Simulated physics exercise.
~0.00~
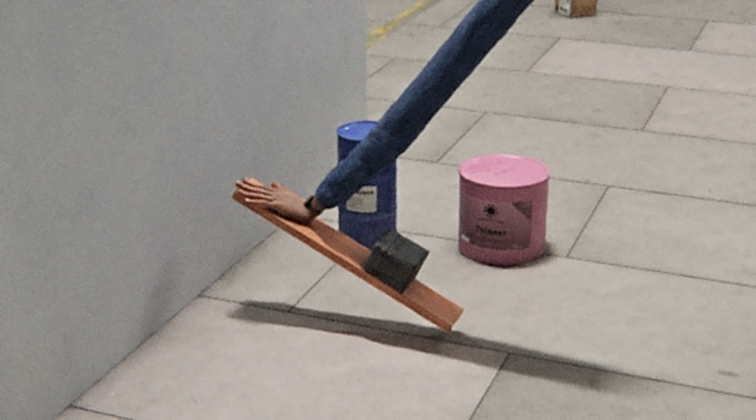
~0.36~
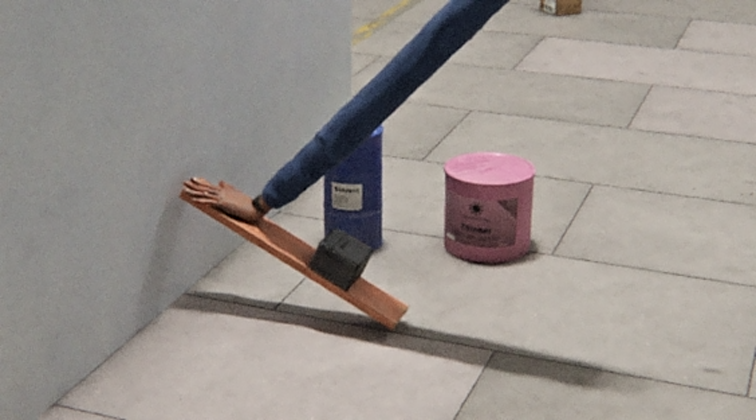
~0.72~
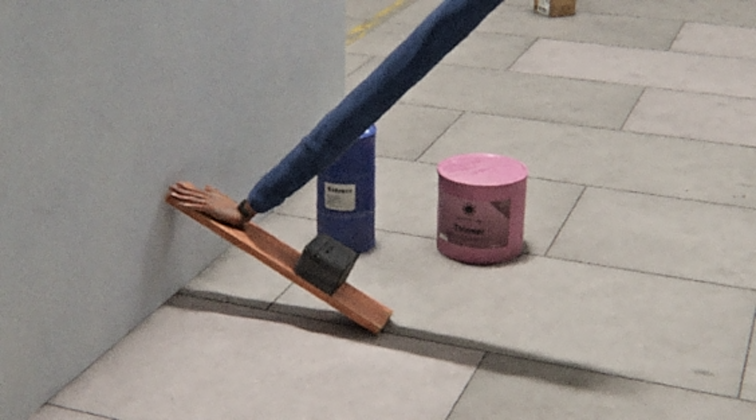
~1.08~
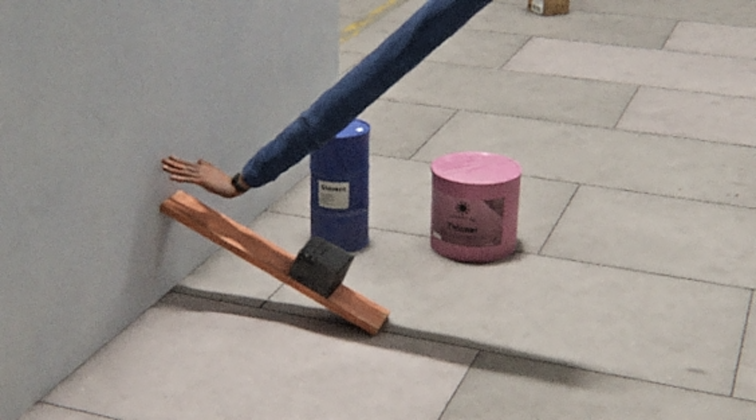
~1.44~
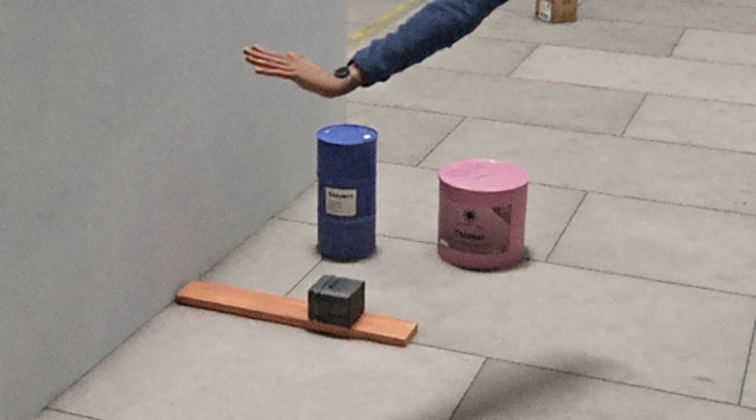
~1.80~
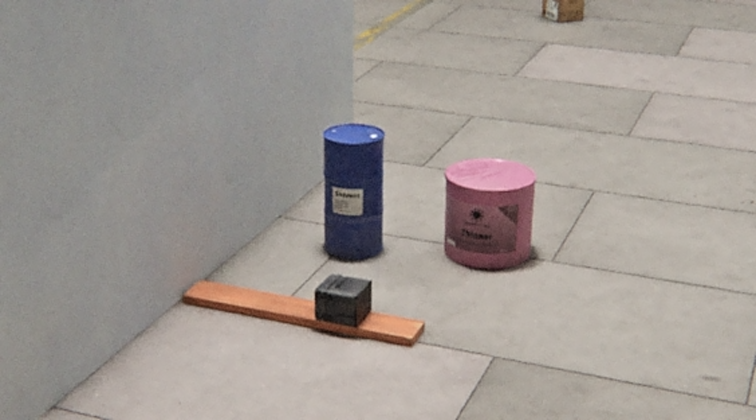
To begin with, a hand in a blue sleeve holds an orange plank at a slant above a tiled floor, with a dark block resting on it and a blue canister and a pink pail standing behind. The hand moves the plank left until its upper end leans against the grey wall. Then the fingers let go and the hand draws back. The plank gives way, its raised end sinking down the wall as the arm pulls away. It ends up flat on the floor, the dark block still on top, while the canister and pail stay in place.
